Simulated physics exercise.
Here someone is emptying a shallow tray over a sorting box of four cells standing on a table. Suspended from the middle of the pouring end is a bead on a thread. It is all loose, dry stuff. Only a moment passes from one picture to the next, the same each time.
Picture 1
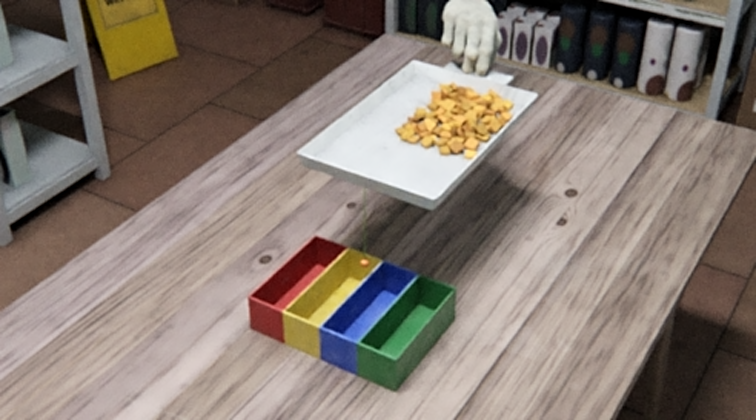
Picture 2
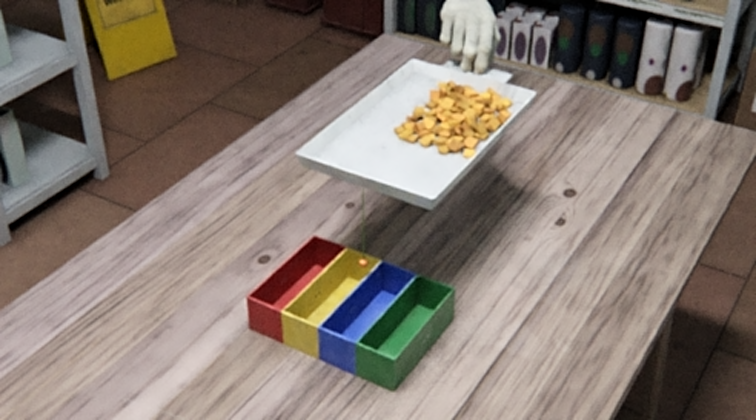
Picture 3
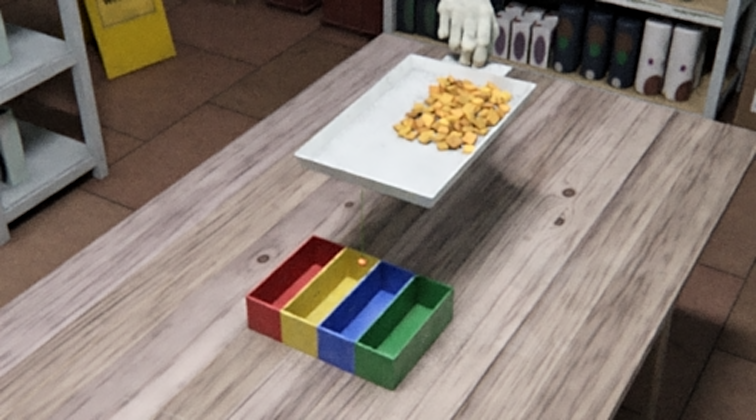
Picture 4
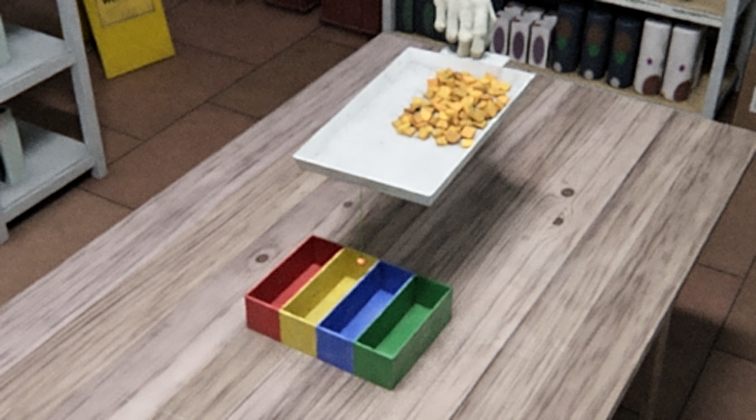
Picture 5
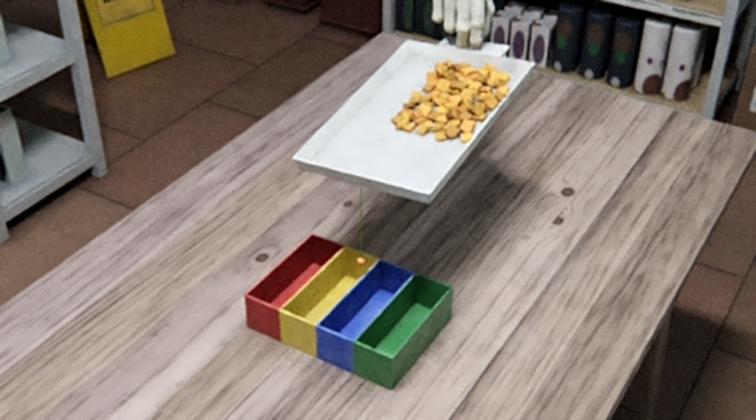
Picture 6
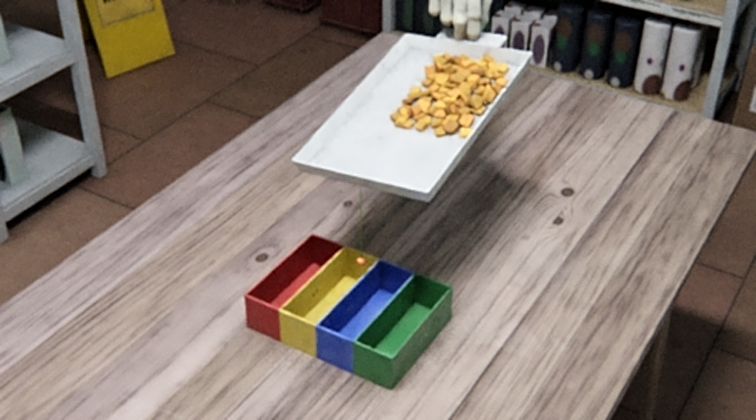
A white tray of cereal squares, held by a pale hand at its far end, slowly rose at that end and tilted slightly above a sorting box with red, yellow, blue and green cells.
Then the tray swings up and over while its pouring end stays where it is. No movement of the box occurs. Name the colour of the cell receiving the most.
That is the red one.
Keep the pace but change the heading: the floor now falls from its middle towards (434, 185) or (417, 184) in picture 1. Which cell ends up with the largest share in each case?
Try 1 - the green one / try 2 - the green cell.
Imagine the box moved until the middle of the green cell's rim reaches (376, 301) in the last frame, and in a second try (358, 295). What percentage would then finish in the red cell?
Trial 1 near 40 percent, trial 2 near 10 percent.
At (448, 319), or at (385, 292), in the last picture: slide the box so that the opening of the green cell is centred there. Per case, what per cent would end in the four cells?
The first yields 10 per cent and the second 100 per cent.
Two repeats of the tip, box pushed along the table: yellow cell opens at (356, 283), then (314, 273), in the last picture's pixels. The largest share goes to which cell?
First try: That red cell. Second try: The red cell.
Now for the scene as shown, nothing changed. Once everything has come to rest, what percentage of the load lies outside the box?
Close to 20 in a hundred.
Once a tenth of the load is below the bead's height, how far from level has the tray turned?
60 degrees.
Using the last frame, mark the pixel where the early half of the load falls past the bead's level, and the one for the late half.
I'd say close to (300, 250) at first and close to (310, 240) later on.
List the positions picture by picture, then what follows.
The first picture shows corners of the pouring end near (303, 152) and (433, 196), level; middle of the load near (458, 119), cereal squares; bead on its thread near (365, 263); red cell near (267, 317); yellow cell near (302, 332); blue cell near (339, 348); green cell near (377, 364).
The second picture shows corners of the pouring end near (302, 152) and (432, 195), level; middle of the load near (457, 118).
The third picture shows corners of the pouring end near (300, 153) and (430, 194), tipped barely, lowest at the left corner; middle of the load near (456, 113).
The fourth picture shows corners of the pouring end near (299, 155) and (428, 192), tipped a little, lowest at the left corner; middle of the load near (455, 106).
The fifth picture shows corners of the pouring end near (298, 156) and (427, 190), tipped a little, lowest at the left corner; middle of the load near (455, 99).
The sixth picture shows corners of the pouring end near (298, 158) and (426, 189), tipped a little, lowest at the left corner; middle of the load near (453, 93); red cell near (263, 315); yellow cell near (298, 330); blue cell near (335, 346); green cell near (373, 363).
Shortly afterwards, tray tipped steeply; the bulk on the tray; only a few in the red cell; a little falling or outside the box.
Next, tray tipped right over; near two thirds on the tray; near a quarter in the red cell; a little falling or outside the box.
Some moments later, tray tipped past a quarter turn; near two thirds in the red cell; a little in the yellow cell; near a quarter falling or outside the box.
In the end, tray tipped past a quarter turn; near two thirds in the red cell; a little in the yellow cell; none at all in the green cell; none at all in the blue cell; near a quarter outside the box.
